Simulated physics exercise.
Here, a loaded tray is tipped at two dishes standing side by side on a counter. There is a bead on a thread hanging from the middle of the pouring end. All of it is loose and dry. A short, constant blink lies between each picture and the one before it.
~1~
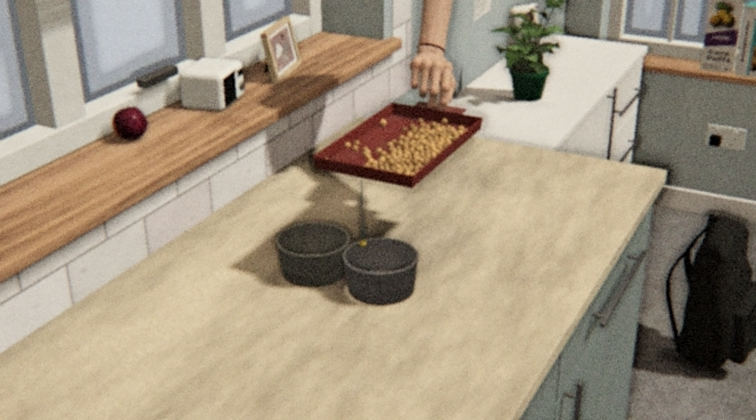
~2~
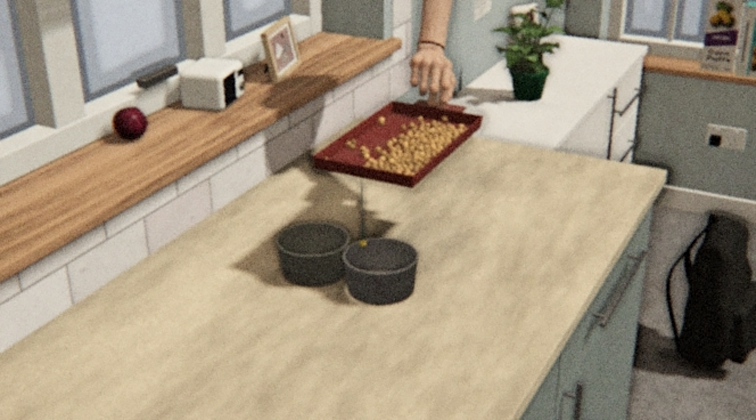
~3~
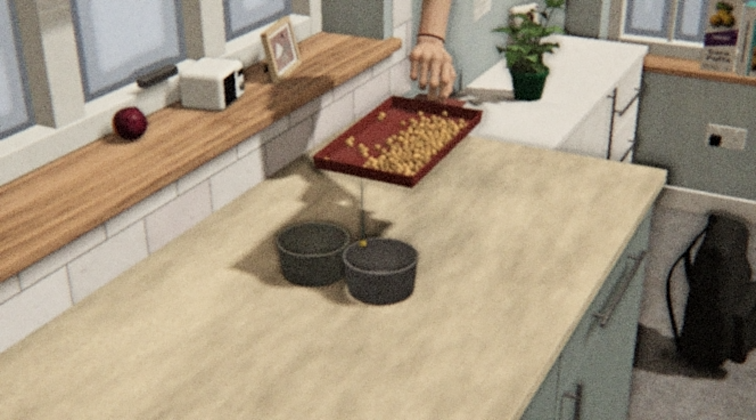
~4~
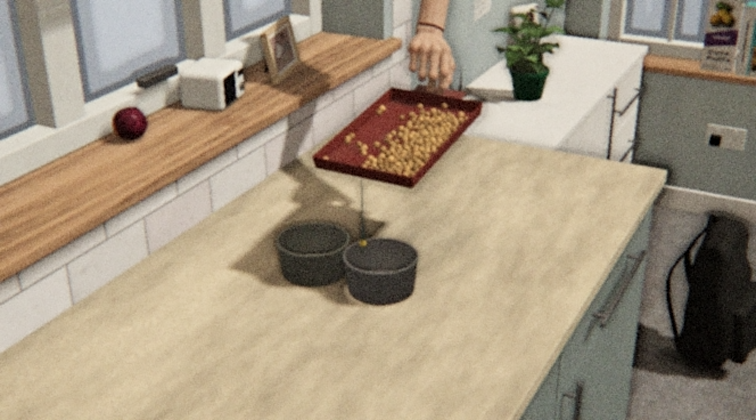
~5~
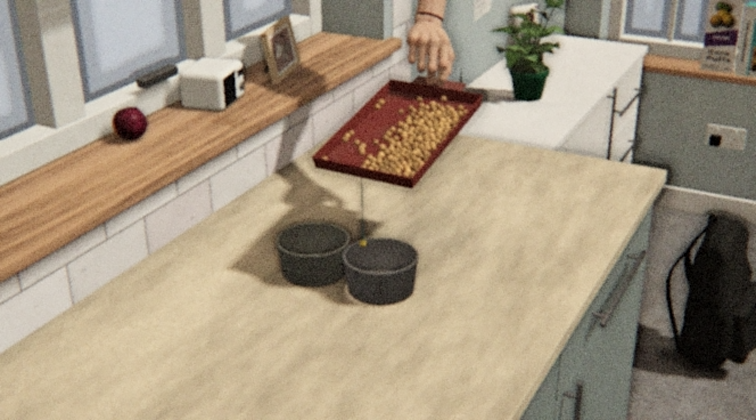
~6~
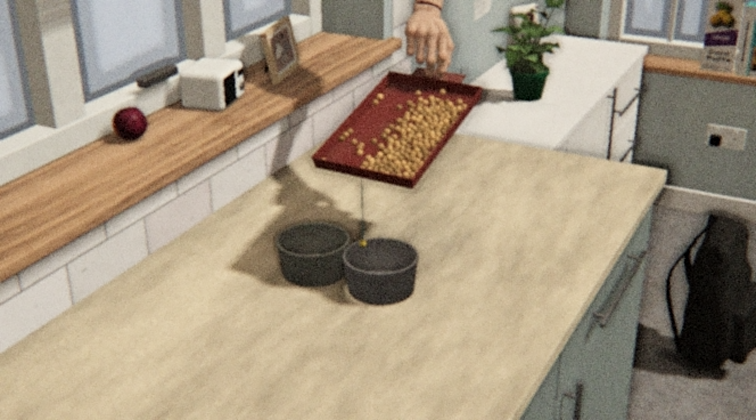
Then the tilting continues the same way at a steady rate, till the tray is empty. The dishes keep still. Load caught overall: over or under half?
The load will mostly be spilled.
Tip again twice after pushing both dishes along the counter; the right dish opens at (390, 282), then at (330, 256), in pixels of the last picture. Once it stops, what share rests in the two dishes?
It comes to roughly 90 per cent in one try and roughly 30 per cent in the next.
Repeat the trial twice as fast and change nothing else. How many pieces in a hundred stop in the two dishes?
Roughly 10 percent.
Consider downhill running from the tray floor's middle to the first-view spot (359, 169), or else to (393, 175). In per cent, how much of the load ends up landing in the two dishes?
The first try would leave around 30 per cent there, the second around 30 per cent.
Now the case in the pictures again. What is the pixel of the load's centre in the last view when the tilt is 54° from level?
Close to (381, 144).
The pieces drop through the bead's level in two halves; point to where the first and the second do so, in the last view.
It passes near (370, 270) first and then near (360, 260).
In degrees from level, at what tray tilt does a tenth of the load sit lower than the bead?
Reading: Some 80°.
Shortly afterwards, tray tipped steeply; the whole lot on the tray.
Next, tray tipped right over; near a quarter on the tray; only a few in the right dish; near half outside both; near a quarter in the air.
Some moments later, tray tipped past a quarter turn; a little in the right dish; all but a few outside both.
In the end, tray tipped past a quarter turn; a little in the right dish; none at all in the left dish; the bulk outside both.
